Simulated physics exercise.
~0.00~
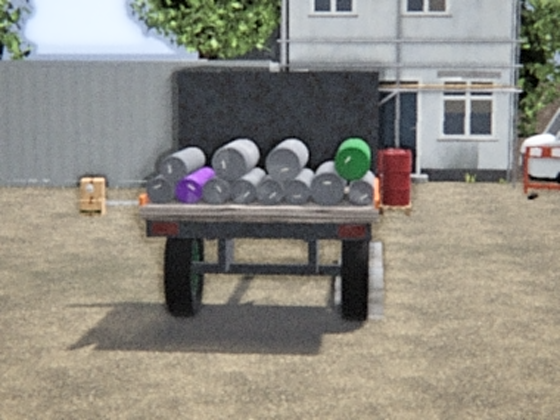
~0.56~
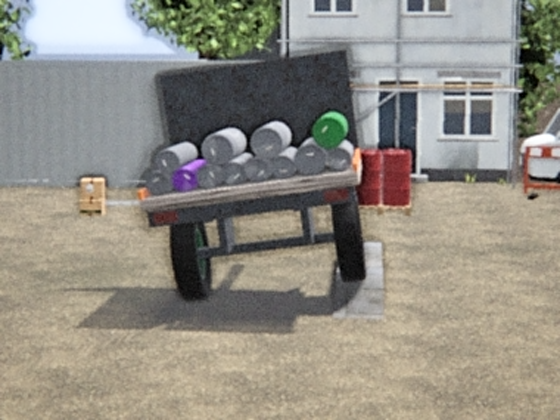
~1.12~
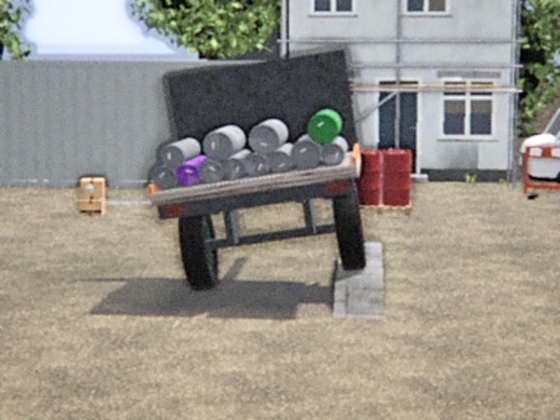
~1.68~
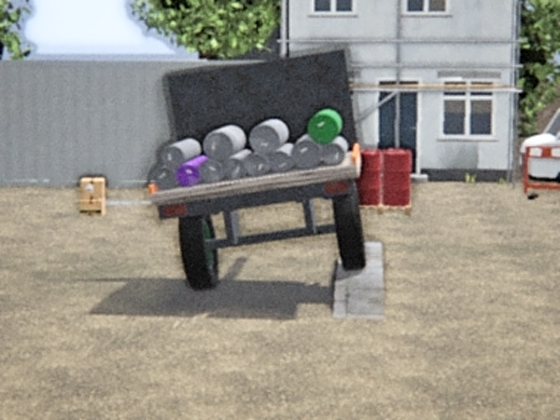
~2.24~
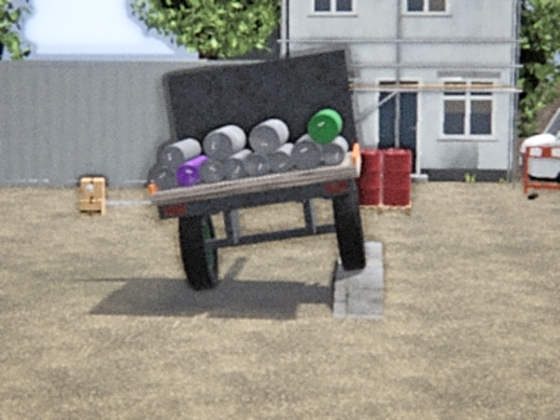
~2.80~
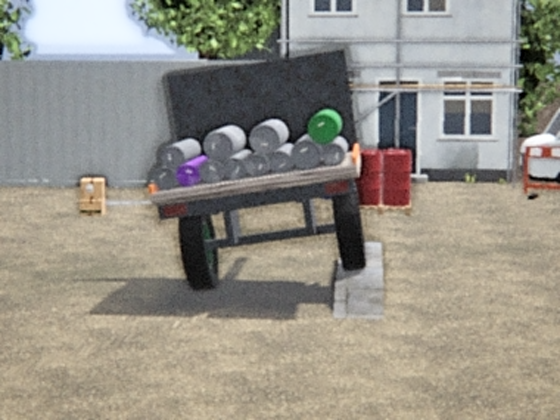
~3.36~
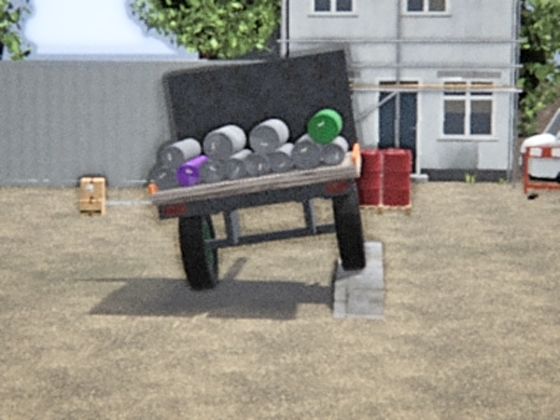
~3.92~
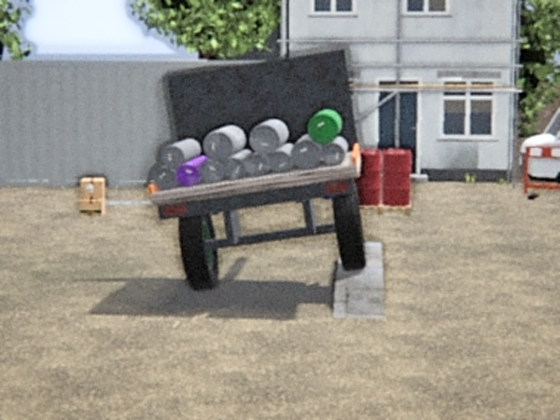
In the video, a flat trailer stacked with grey cylinders, one green and one purple, rolls forward as its right wheel climbs a concrete ramp, tilting the deck down to the left. The load shifts slightly, then everything stays still with both coloured cylinders aboard.
